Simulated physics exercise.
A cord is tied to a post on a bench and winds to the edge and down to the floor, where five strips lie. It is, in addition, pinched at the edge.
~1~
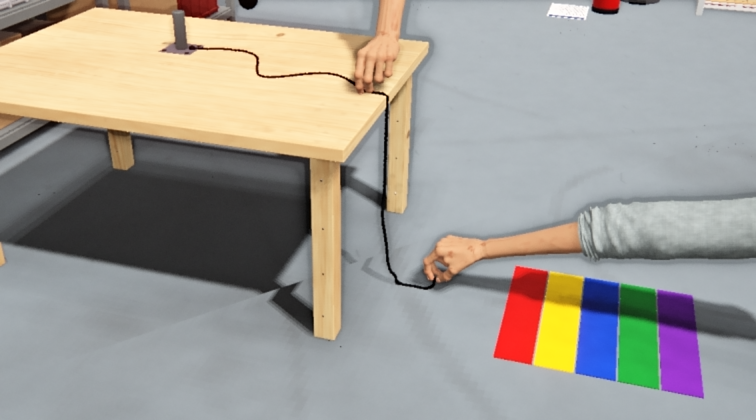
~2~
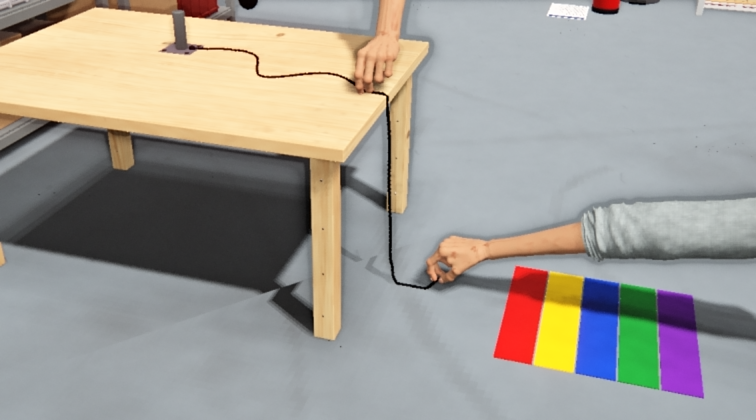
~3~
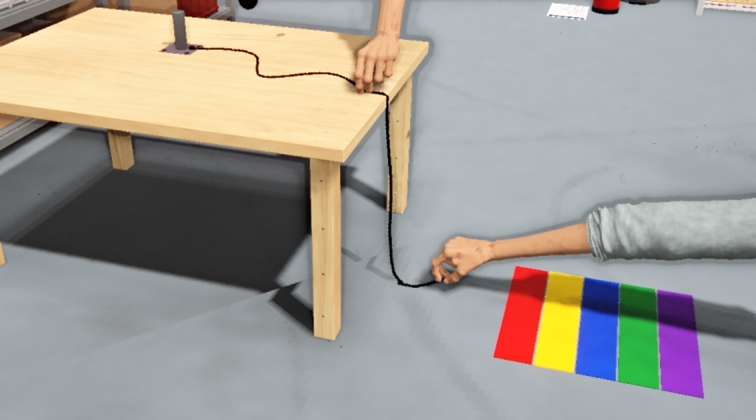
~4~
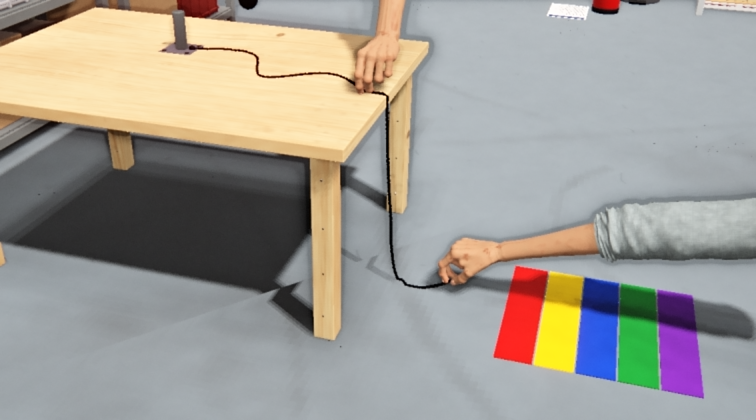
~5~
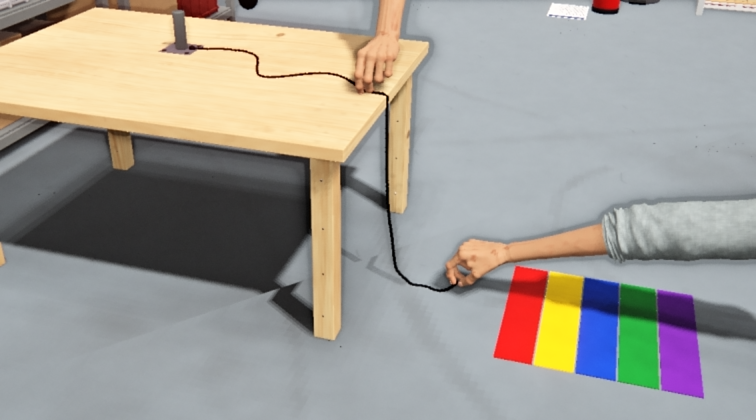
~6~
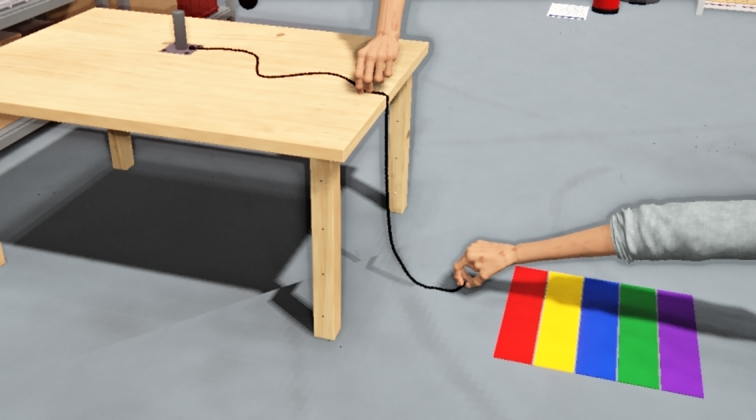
A hand pinches a cord at the table edge while another slowly draws its end right.
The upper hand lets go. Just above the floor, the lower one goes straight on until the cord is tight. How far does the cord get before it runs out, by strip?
As far as the green strip.
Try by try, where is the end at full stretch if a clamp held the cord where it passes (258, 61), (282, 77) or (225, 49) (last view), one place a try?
Try one gives (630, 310), try two (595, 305), and try three (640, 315).
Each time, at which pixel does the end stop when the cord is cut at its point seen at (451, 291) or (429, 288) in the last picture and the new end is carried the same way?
In order, around (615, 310) and (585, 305).
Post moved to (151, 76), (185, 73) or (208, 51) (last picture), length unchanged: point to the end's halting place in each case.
The first try gives about (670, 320), the second about (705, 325) and the third about (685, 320).
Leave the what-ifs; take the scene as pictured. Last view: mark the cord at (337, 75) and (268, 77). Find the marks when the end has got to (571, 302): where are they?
One is near (376, 87), the other near (312, 75).
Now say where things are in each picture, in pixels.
In the first picture, end (435, 278); red (516, 342); yellow (556, 349); blue (597, 357); green (638, 365); purple (681, 373).
In the second picture, end (438, 278); cord through (230, 50) (257, 71) (333, 74) (387, 103) (389, 190) (391, 263).
In the third picture, end (443, 279).
In the fourth picture, end (450, 280); cord through (230, 50) (257, 71) (333, 74) (387, 103) (389, 190) (393, 263).
In the fifth picture, end (457, 282).
In the sixth picture, end (465, 283); cord through (230, 50) (257, 71) (333, 74) (387, 103) (387, 189) (401, 263).
Soon after, end near (571, 302); over yellow.
After that, end near (619, 310); over blue.
At the stop, end near (648, 315); over green. The end stops over the green strip.
